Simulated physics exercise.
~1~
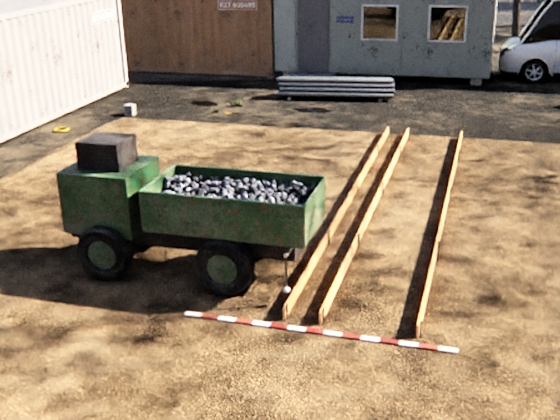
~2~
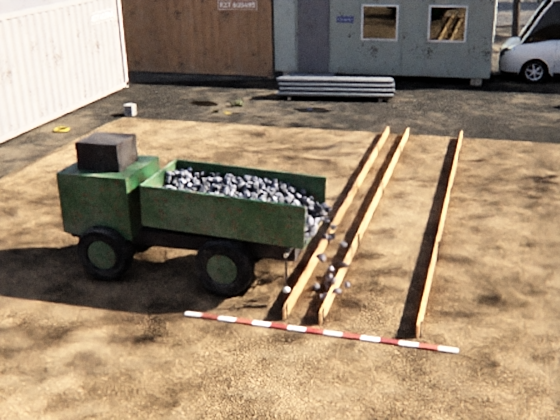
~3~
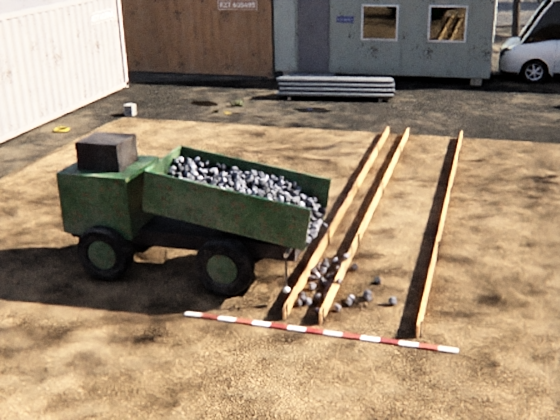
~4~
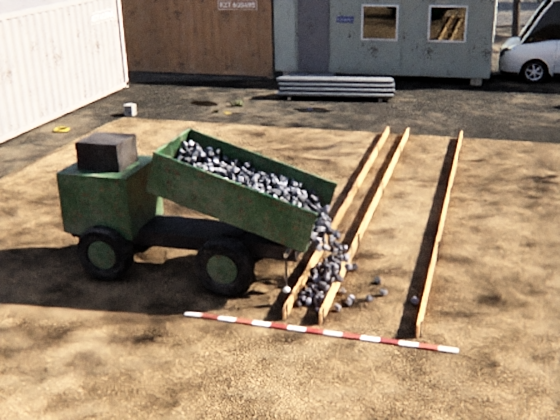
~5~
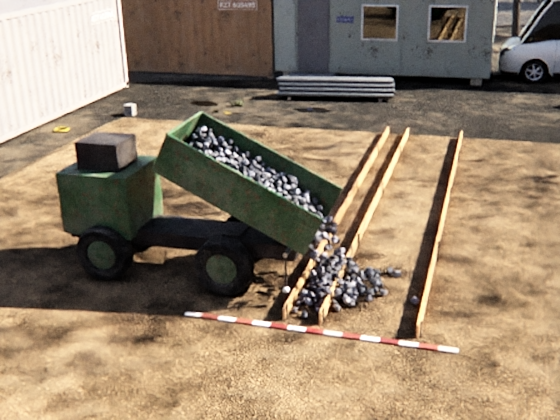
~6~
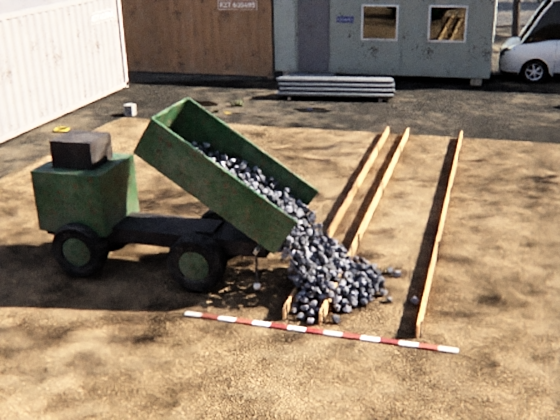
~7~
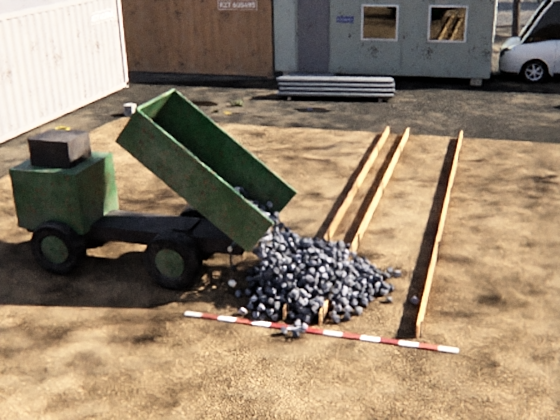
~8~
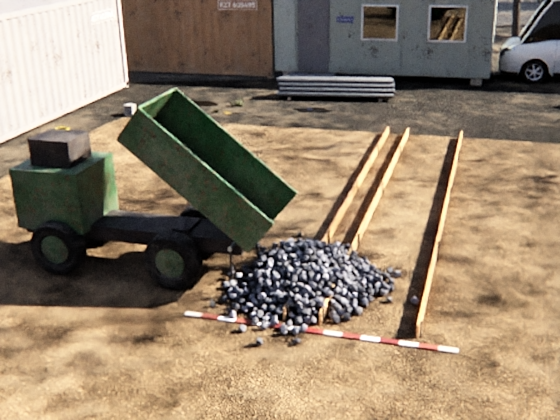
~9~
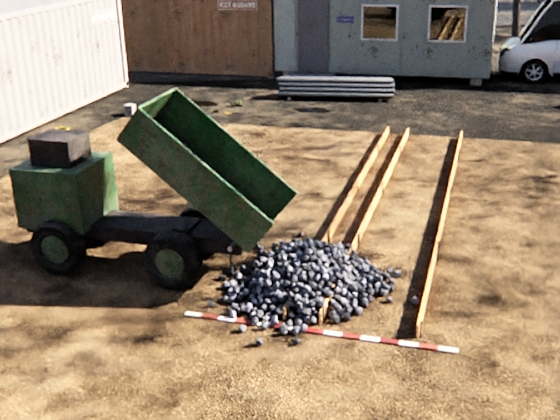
A green tipper truck loaded with grey stones stands on sandy ground, its rear facing three long wooden boards and a red and white staff. Its body begins to tilt, and a few stones trickle off the back among the nearer boards. As the body rises more steeply, the trickle becomes a thick stream that piles up over the two nearest boards. The truck then rolls forward to the left, still tipping, and the remaining stones slide out behind it. Finally the truck stands still with its emptied body raised beside a broad heap, which stops short of the farthest board.
